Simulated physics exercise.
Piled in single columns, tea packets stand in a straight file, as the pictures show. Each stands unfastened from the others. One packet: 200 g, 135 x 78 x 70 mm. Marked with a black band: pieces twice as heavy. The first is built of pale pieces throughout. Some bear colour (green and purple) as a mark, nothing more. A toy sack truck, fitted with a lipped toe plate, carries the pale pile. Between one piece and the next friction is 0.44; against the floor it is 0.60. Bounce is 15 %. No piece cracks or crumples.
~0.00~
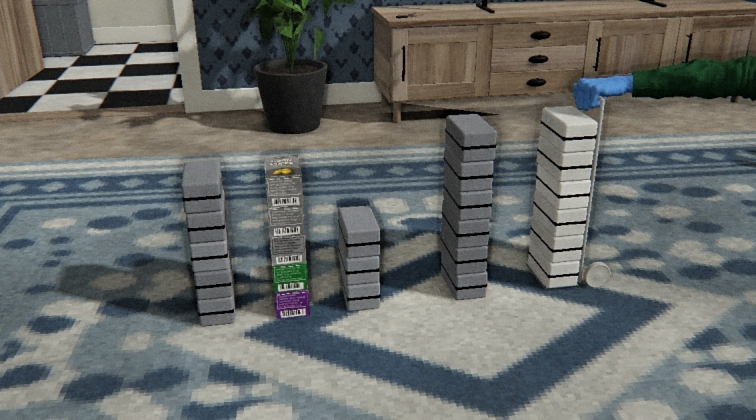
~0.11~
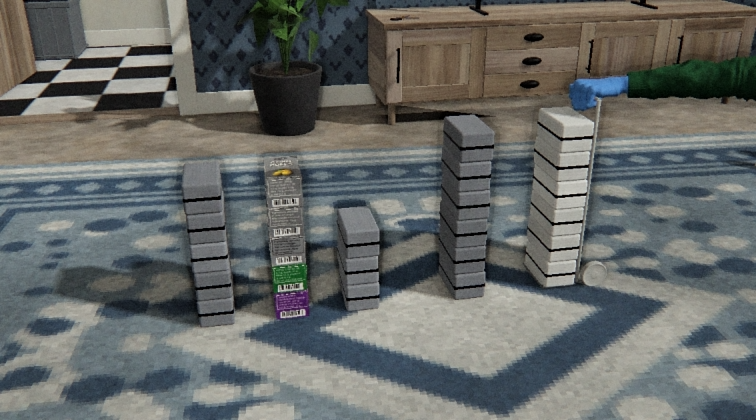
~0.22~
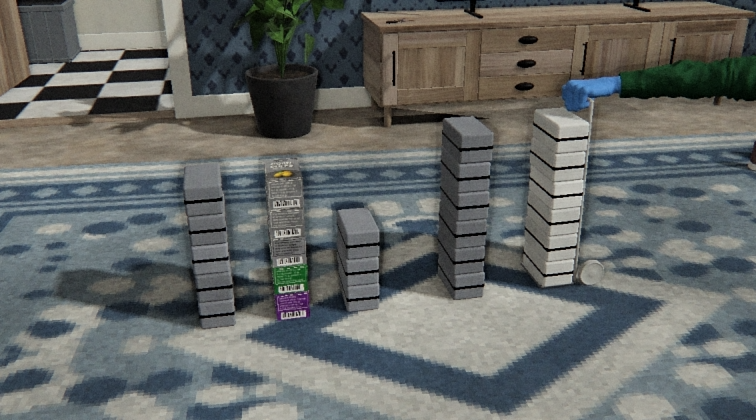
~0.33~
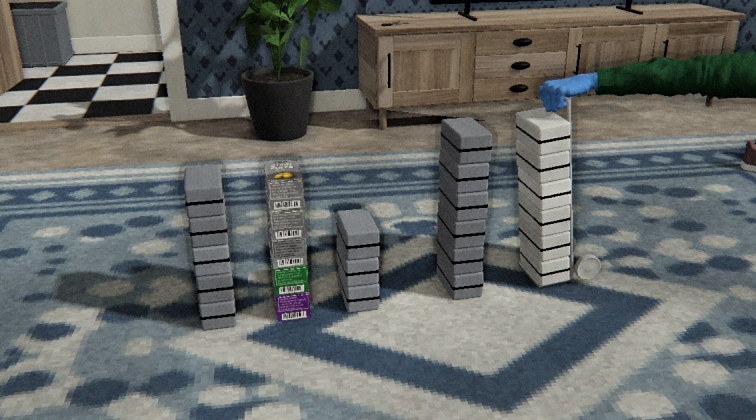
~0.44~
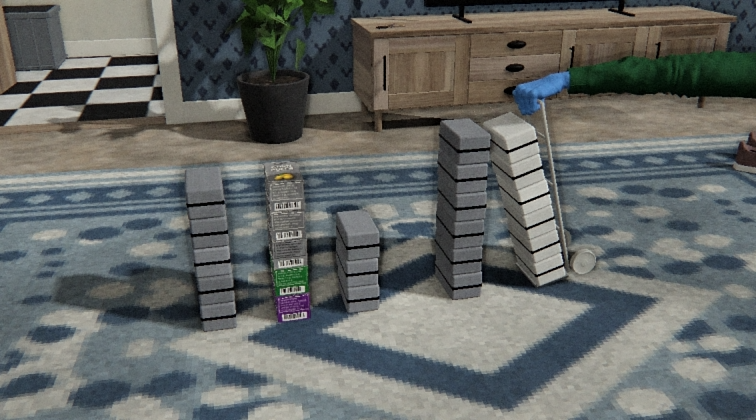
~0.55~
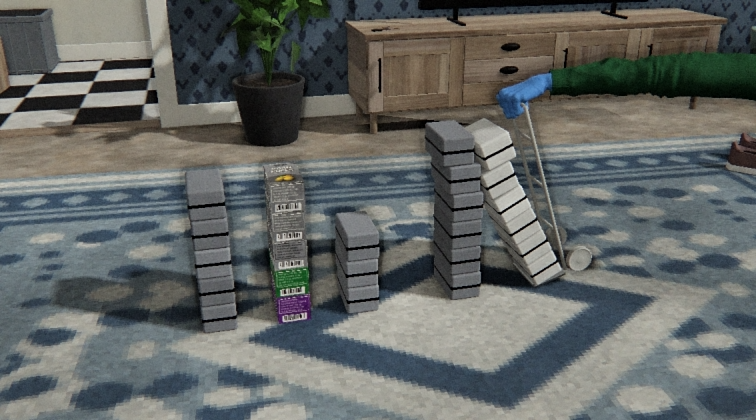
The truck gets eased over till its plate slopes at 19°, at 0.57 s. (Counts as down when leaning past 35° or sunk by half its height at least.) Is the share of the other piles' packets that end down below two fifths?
No, above two fifths.
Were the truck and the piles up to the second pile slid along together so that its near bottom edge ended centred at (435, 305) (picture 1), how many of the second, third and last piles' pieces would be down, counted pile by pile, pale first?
Pile by pile that makes second 5, third 3, last 5.
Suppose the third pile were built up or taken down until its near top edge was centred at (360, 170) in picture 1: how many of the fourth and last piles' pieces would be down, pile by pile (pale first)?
Down by pile: Fourth 5, last 5.
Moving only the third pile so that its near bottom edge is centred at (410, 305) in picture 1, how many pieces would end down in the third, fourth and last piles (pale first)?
The third pile ends with 3 down, the fourth with 4, the last with 5.
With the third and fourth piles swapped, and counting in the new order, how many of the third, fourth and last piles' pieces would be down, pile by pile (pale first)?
Third 5, fourth 3, last 5.
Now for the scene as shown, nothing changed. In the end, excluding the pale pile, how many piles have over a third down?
That would be 4 of them.
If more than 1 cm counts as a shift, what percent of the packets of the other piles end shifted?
Shifted share: 90 %.
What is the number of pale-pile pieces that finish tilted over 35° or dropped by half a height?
6 of the pale pieces.
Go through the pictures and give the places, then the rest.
In the first picture (we follow the side turned to the camera; the camera moves round a little), truck frame (598, 139) 0° forward; purple packet (293, 305); green packet (290, 278); no other piece has moved.
The second picture shows truck frame (594, 140) 0° forward; green packet (290, 279).
The third picture shows truck frame (588, 140) 1° forward; green packet (291, 280).
The fourth picture shows truck frame 7° forward, top of the pale pile leaning 6°; green packet (291, 281); no other piece has moved.
The fifth picture shows truck frame (547, 140) 15° forward, top of the pale pile leaning 17°; green packet (292, 282); no other piece has moved.
The sixth picture shows truck frame (534, 142) 19° forward, top of the pale pile leaning 22°; green packet (292, 283); purple packet (294, 310); 2 stirred so far.
Around 0.78 s, 6 of the pale pile down; none of the 19 other packets down, 5 disturbed.
Around 1.02 s, 6 of the pale pile down; 5 of the 19 other packets down; green packet tipped 12°; purple packet tipped 7°.
Around 1.62 s, 6 of the pale pile down; 17 of the 19 other packets down; green packet tipped 40°, 32 mm lower; purple packet tipped 40°.
Finally (2.2 s), 6 of the pale pile down; 17 of the 19 other packets down; green packet on its side; purple packet tipped 37°. That is 89 per cent. Seen by the last camera, middles, green packet near (217, 303), purple packet near (275, 291).
